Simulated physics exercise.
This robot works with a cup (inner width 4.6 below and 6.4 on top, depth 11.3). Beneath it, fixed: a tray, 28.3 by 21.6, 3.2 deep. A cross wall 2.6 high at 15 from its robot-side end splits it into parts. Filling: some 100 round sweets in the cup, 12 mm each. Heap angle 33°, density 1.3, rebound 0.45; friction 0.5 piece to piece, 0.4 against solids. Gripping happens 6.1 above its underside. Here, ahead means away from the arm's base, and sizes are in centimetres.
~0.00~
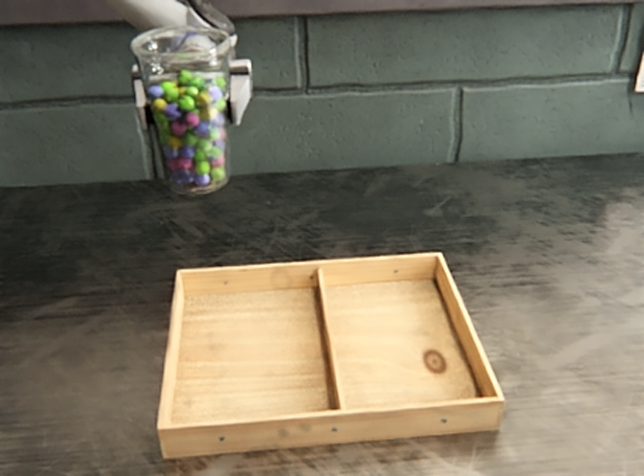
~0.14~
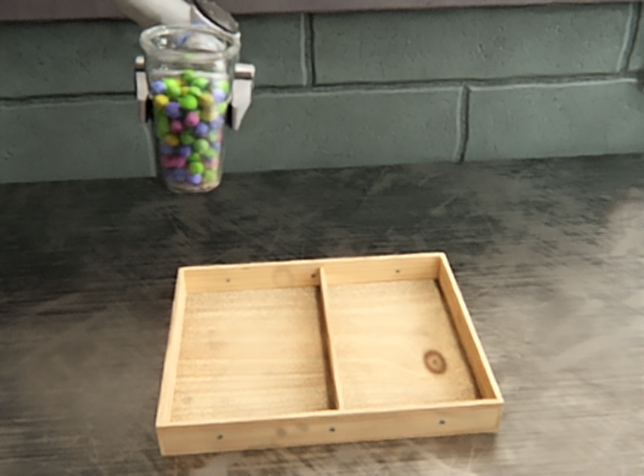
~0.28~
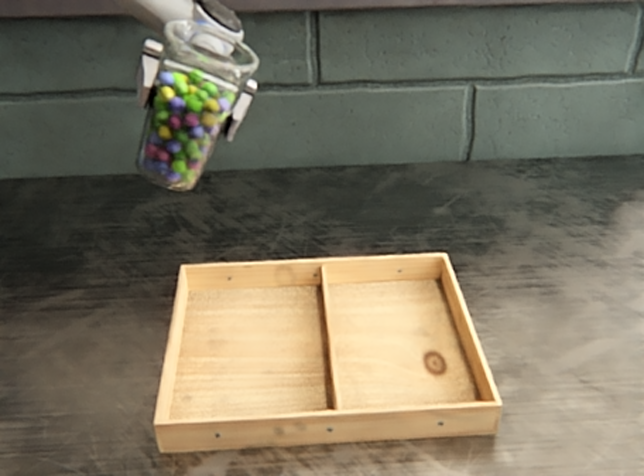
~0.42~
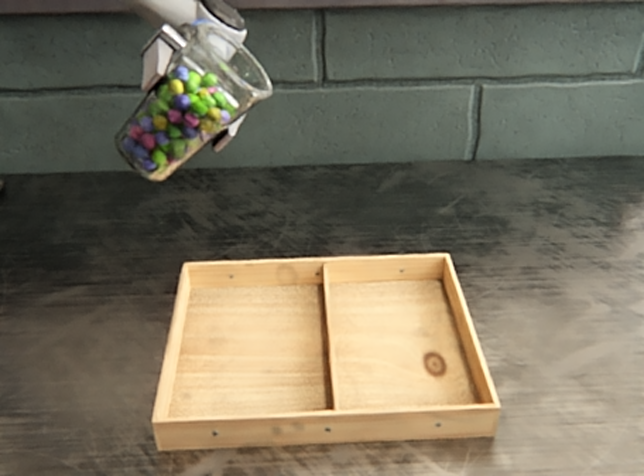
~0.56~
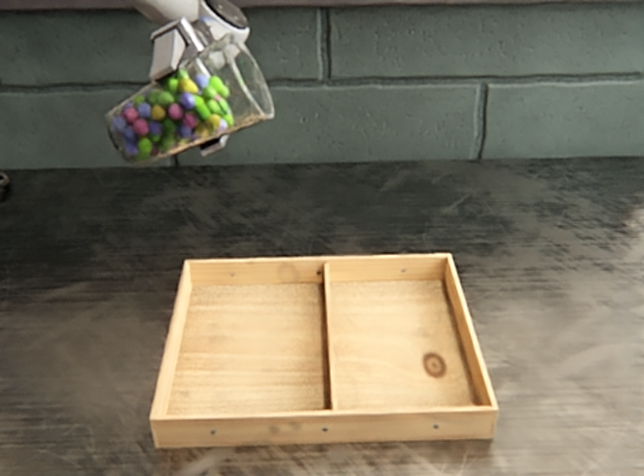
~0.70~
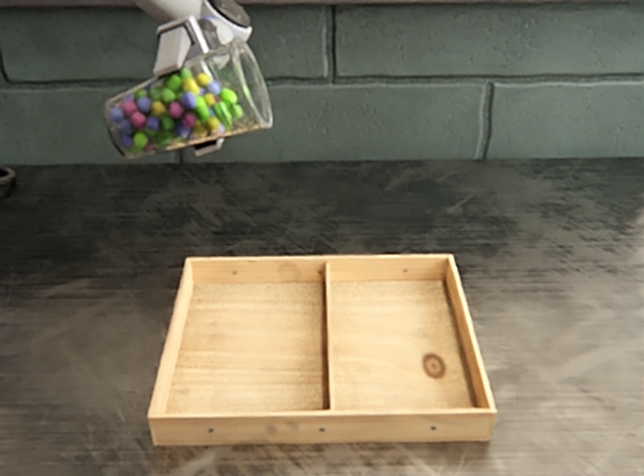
A robot arm tilts a clear cup of colourful round sweets rightward above a divided wooden tray.
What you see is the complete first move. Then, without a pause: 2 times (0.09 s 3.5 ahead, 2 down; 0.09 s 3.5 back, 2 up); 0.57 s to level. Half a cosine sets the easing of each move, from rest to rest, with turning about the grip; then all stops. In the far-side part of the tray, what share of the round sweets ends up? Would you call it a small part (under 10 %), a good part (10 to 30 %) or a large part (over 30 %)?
I'd call it a good part.
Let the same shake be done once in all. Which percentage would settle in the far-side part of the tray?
Result: Approximately 10 per cent.
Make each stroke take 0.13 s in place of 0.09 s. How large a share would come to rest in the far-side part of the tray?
That gives about 5 percent.
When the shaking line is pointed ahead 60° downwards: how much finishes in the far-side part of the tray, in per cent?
Roughly 5 percent of it.
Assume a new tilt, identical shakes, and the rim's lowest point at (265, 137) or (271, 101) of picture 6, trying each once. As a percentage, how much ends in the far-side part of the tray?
The first try gives around 30 percent and the second around 5 percent.
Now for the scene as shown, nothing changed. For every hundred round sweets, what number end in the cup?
About 80 percent.
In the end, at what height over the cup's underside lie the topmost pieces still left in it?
I'd say near 8.5 cm from the bottom.
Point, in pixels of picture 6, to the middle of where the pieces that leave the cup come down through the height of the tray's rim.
Close to pixel (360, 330).
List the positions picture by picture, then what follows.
The first frame shows cup middle at (190, 115), level; upper third of the load around (189, 98), from x 155 to 220, top at y 75; 99 in the cup.
The second frame shows cup middle at (190, 114), tilted 7° forward; upper third of the load around (189, 96), from x 160 to 220, top at y 70.
The third frame shows cup middle at (188, 113), tilted 25° forward; upper third of the load around (191, 95), from x 150 to 230, top at y 70.
The fourth frame shows cup middle at (186, 111), tilted 46° forward; upper third of the load around (191, 95), from x 130 to 230, top at y 75.
The fifth frame shows cup middle at (185, 109), tilted 64° forward; upper third of the load around (185, 95), from x 120 to 230, top at y 75.
The sixth frame shows cup middle at (184, 107), tilted 71° forward; upper third of the load around (184, 95), from x 120 to 240, top at y 75; 99 in the cup.
After 1.07 s, tilted 71° forward, highest piece 29 above the table; 88 in the cup, 4 in the far-side part, 7 in flight or on a rim.
After 1.44 s, tilted 17° forward, highest piece 30 above the table; 81 in the cup, 15 in the far-side part, 3 in the robot-side part.
After 1.83 s, level, highest piece 29 above the table; 81 in the cup, 15 in the far-side part, 3 in the robot-side part.
After 2.88 s, level, highest piece 29 above the table; 81 in the cup, 15 in the far-side part, 3 in the robot-side part.
At rest, 81 in the cup, 15 in the far-side part, 3 in the robot-side part. That is 15 % in the far-side part of the tray.
